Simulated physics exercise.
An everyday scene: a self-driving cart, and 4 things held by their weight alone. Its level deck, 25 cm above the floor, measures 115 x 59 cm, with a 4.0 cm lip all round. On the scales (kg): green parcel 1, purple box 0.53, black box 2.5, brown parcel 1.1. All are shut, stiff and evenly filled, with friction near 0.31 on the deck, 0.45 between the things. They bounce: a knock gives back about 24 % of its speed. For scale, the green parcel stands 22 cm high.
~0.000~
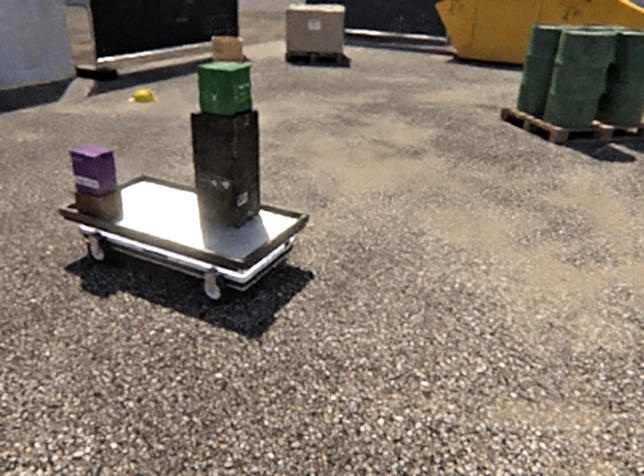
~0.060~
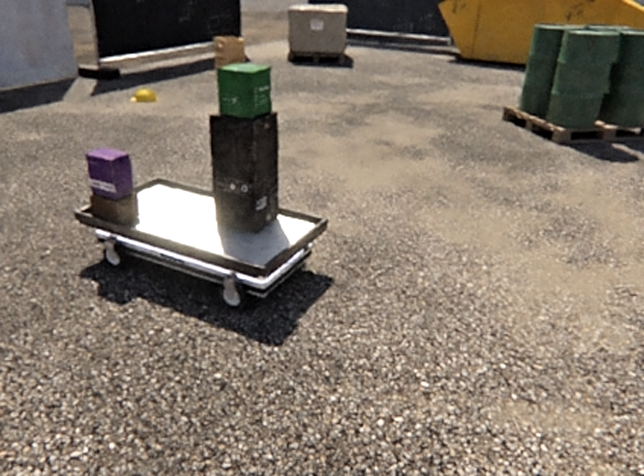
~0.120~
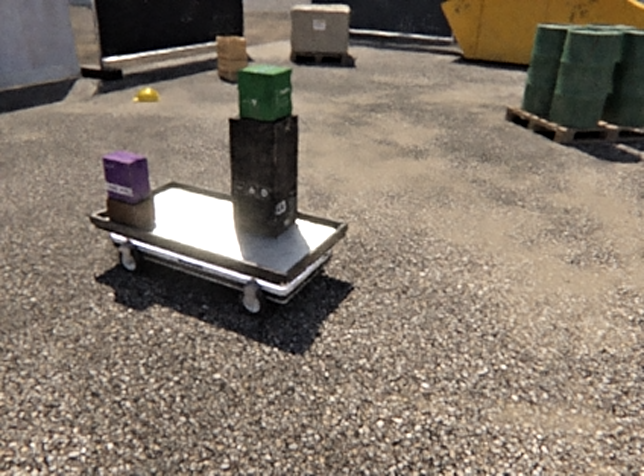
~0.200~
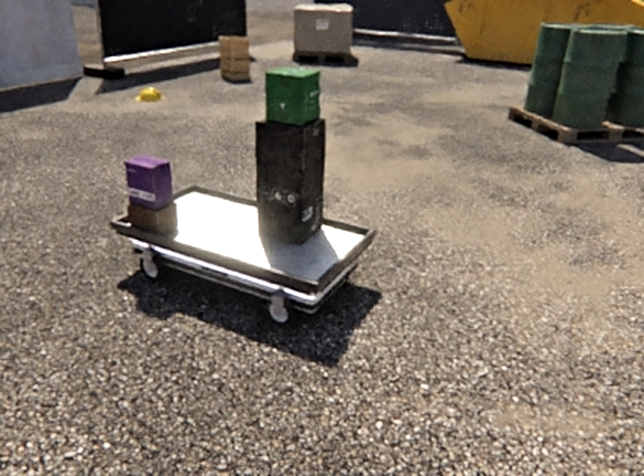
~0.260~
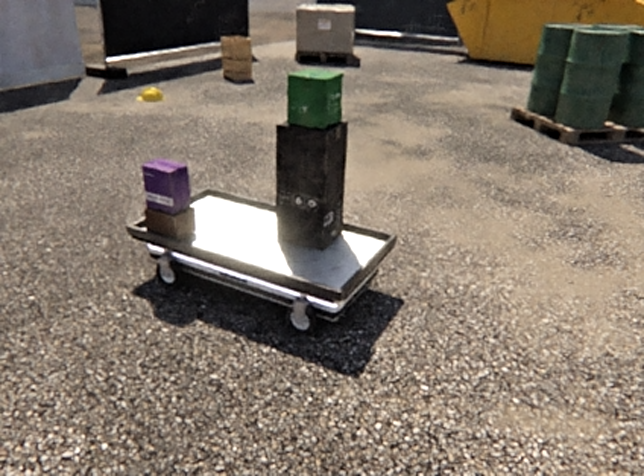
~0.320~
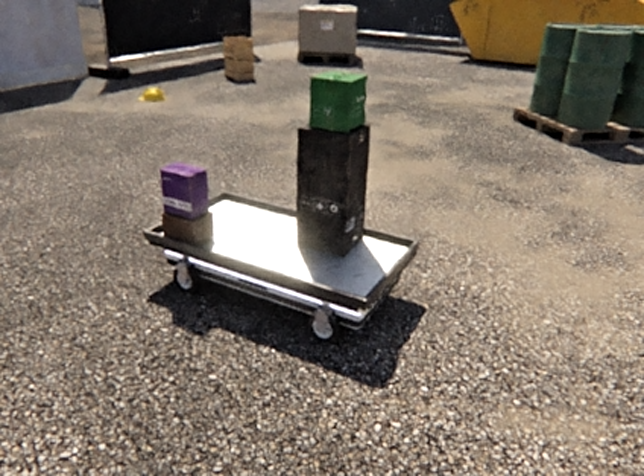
A cart carrying stacked green, black, purple and brown boxes rolls right across the gravelly ground.
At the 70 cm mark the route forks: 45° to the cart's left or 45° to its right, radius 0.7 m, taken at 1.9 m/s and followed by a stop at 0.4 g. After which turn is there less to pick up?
Fewer things are lost with the right turn.
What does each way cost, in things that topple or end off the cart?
Turning left 3, turning right 2.
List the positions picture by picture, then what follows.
In the first frame, cart 0 cm along; green parcel (226, 88); purple box (94, 170).
In the second frame, cart 11 cm along; black box (246, 169); brown parcel (116, 206).
In the third frame, cart 23 cm along; black box (265, 172); brown parcel (132, 210).
In the fourth frame, cart 38 cm along; black box (291, 177); brown parcel (154, 216).
In the fifth frame, cart 49 cm along; black box (311, 182); brown parcel (171, 221).
In the sixth frame, cart 61 cm along; green parcel (339, 101); purple box (185, 191).
Turning left. Around 0.62 s, cart 118 cm along, turned 27°; green parcel shifted 28 cm near (471, 115); purple box shifted 5 cm near (307, 218); black box shifted 26 cm.
Around 1.22 s, cart 200 cm along, turned 45°; black box on its side; brown parcel shifted 7 cm.
Around 1.72 s, cart 201 cm along, turned 45°, stopped; black box now off the cart; brown parcel shifted 14 cm.
Finally (2.9 s), off the cart, green parcel, purple box and black box; not toppled but over 10 cm from the start, brown parcel. Final places as that camera would see them, purple box near (552, 318).
Turning right instead, green parcel and black box tipped over or off the cart, 2 of 4 in all.
